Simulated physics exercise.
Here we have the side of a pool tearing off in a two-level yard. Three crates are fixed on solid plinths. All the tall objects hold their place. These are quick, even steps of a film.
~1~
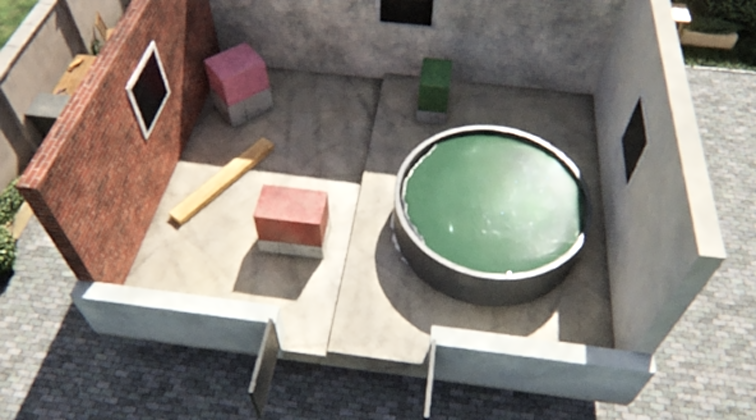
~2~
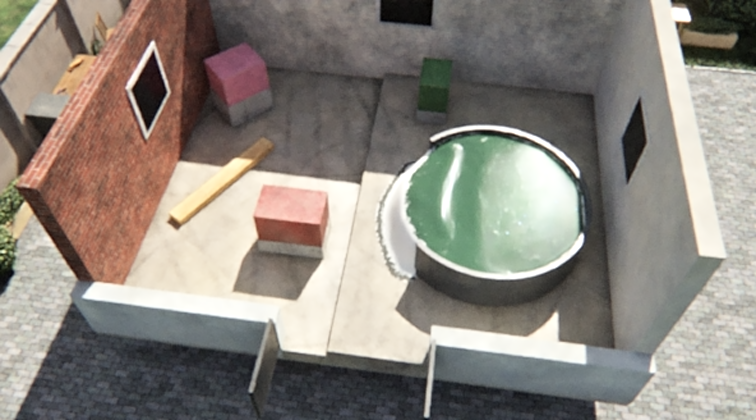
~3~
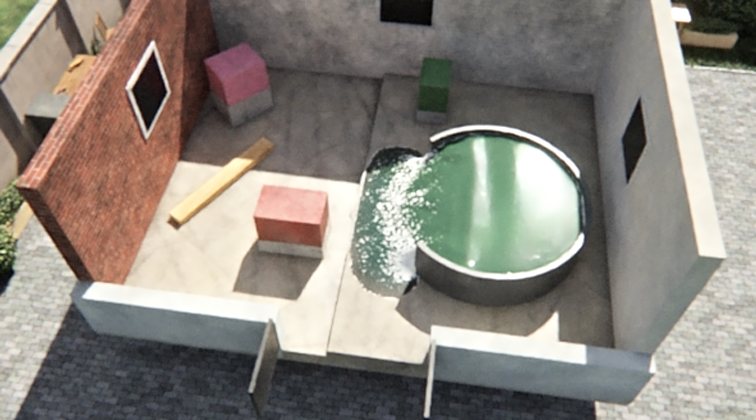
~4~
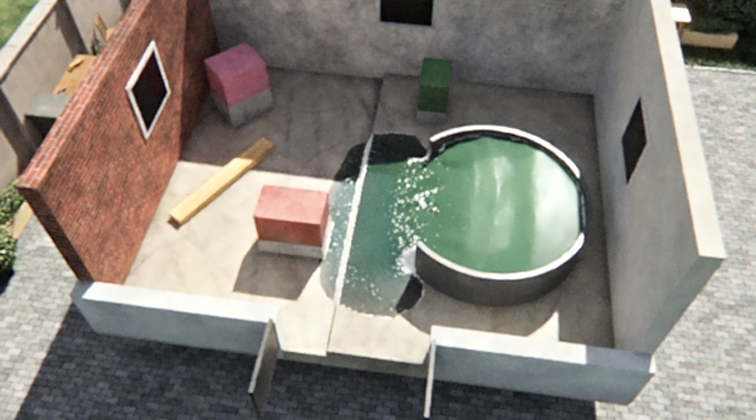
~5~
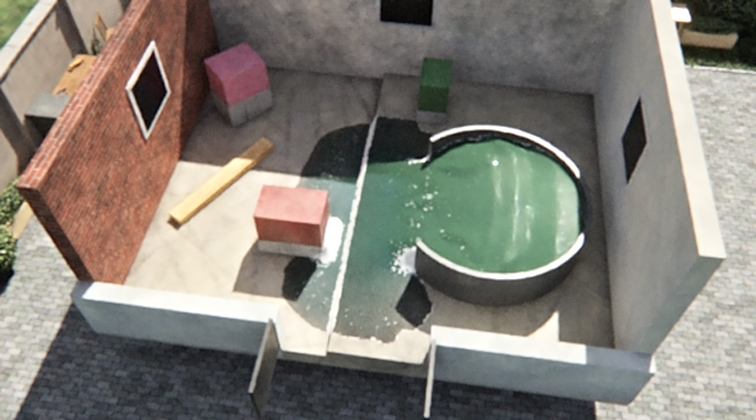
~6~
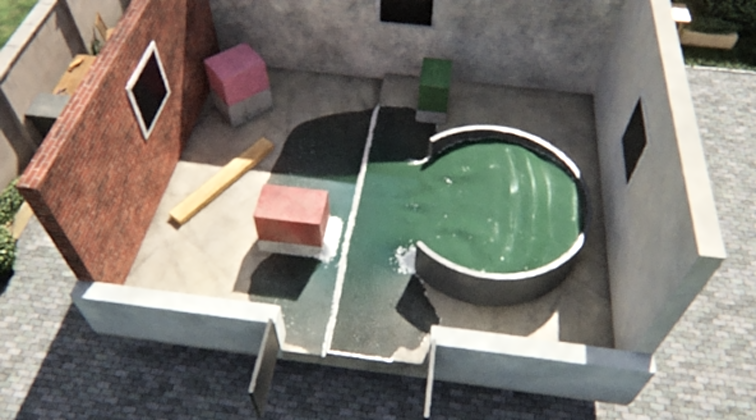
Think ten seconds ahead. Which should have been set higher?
One by one: The red crate is soaked; the pink crate keeps dry; the green crate keeps dry.
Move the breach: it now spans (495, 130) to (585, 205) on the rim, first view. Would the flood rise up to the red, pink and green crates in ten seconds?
My reading: The red one keeps dry; the pink one escapes it; the green one gets wet.
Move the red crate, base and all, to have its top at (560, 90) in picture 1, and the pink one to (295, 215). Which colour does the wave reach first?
I say the pink crate.
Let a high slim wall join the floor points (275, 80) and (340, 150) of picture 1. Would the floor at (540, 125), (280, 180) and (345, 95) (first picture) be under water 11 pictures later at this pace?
As listed: Clear, awash, covered.
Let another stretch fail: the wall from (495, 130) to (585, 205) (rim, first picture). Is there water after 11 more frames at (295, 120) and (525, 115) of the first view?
In that order: Dry, flooded.
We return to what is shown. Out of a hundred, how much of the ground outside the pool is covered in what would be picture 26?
Near 60 in a hundred.
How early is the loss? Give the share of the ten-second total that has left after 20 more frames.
Near 35 in a hundred.
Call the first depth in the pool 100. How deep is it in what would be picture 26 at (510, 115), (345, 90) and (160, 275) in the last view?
In that order: 0, 14 and 30 per cent.
A moment on, water covers 50 % of the floor; the red crate water round its plinth, the pink crate water round its plinth, the green crate water round its plinth.
Next, water covers 55 % of the floor; the red crate water round its plinth, the pink crate water round its plinth, the green crate water round its plinth.
Then, water covers 60 % of the floor; the red crate water round its plinth, the pink crate water round its plinth, the green crate water round its plinth.
Later, water covers 70 % of the floor; the red crate water round its plinth, the pink crate water round its plinth, the green crate water round its plinth.
In the end, water covers 70 % of the floor; the red crate was topped, the pink crate stayed above the water, the green crate stayed above the water.
